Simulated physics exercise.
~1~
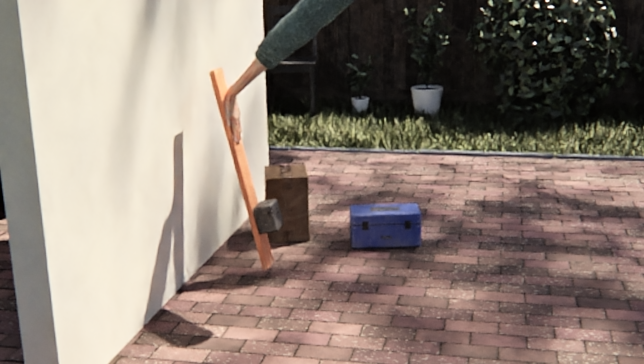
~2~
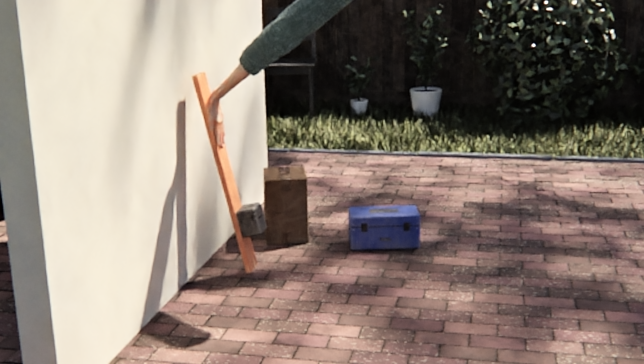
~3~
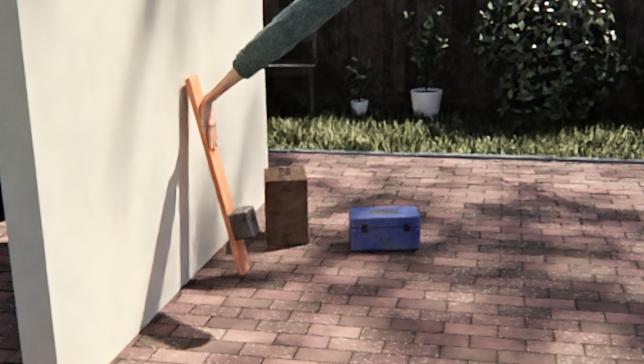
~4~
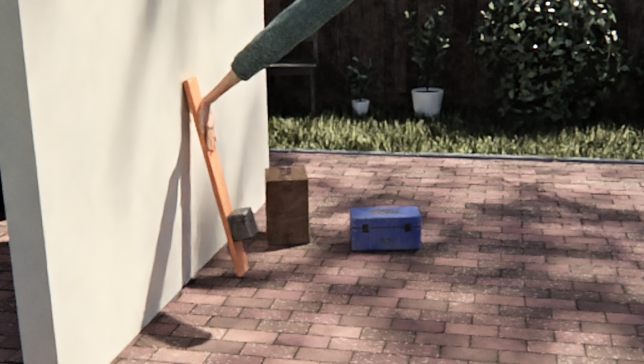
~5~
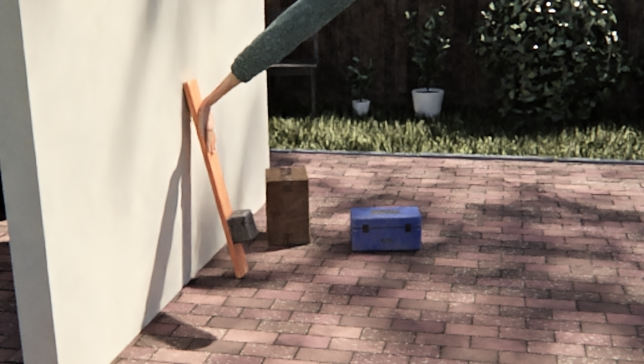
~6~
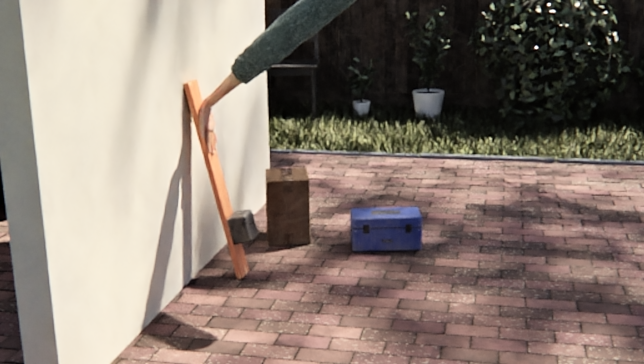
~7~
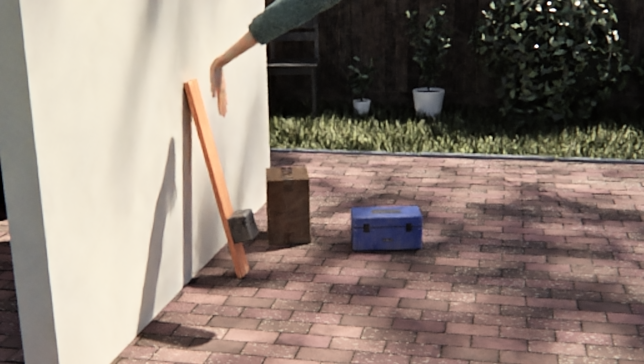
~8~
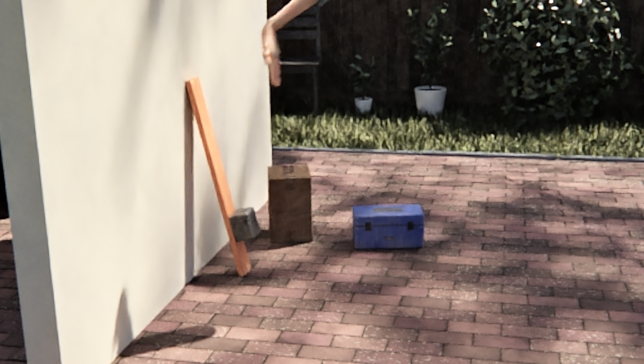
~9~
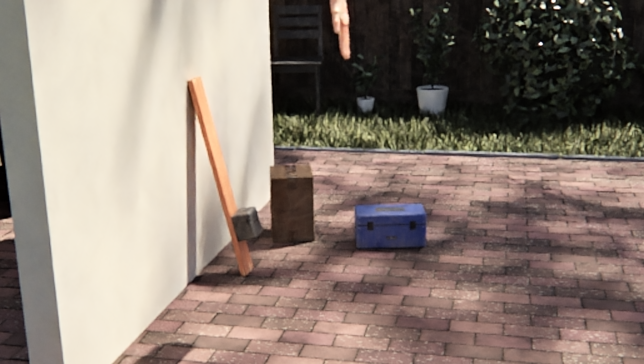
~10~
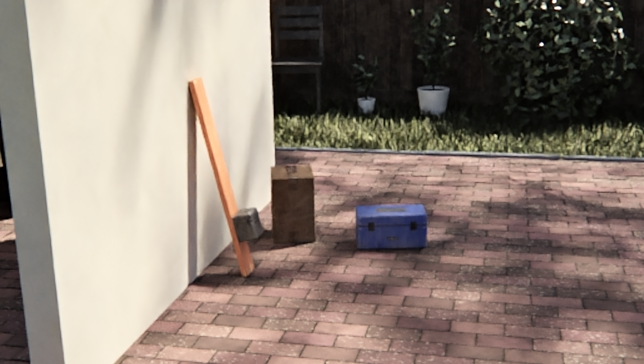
An orange plank was moved a little to the left by a hand and leaned against a pale wall, near a brown box and a blue toolbox on the brick paving. The hand let go and drew away, and the plank stayed leaning there.
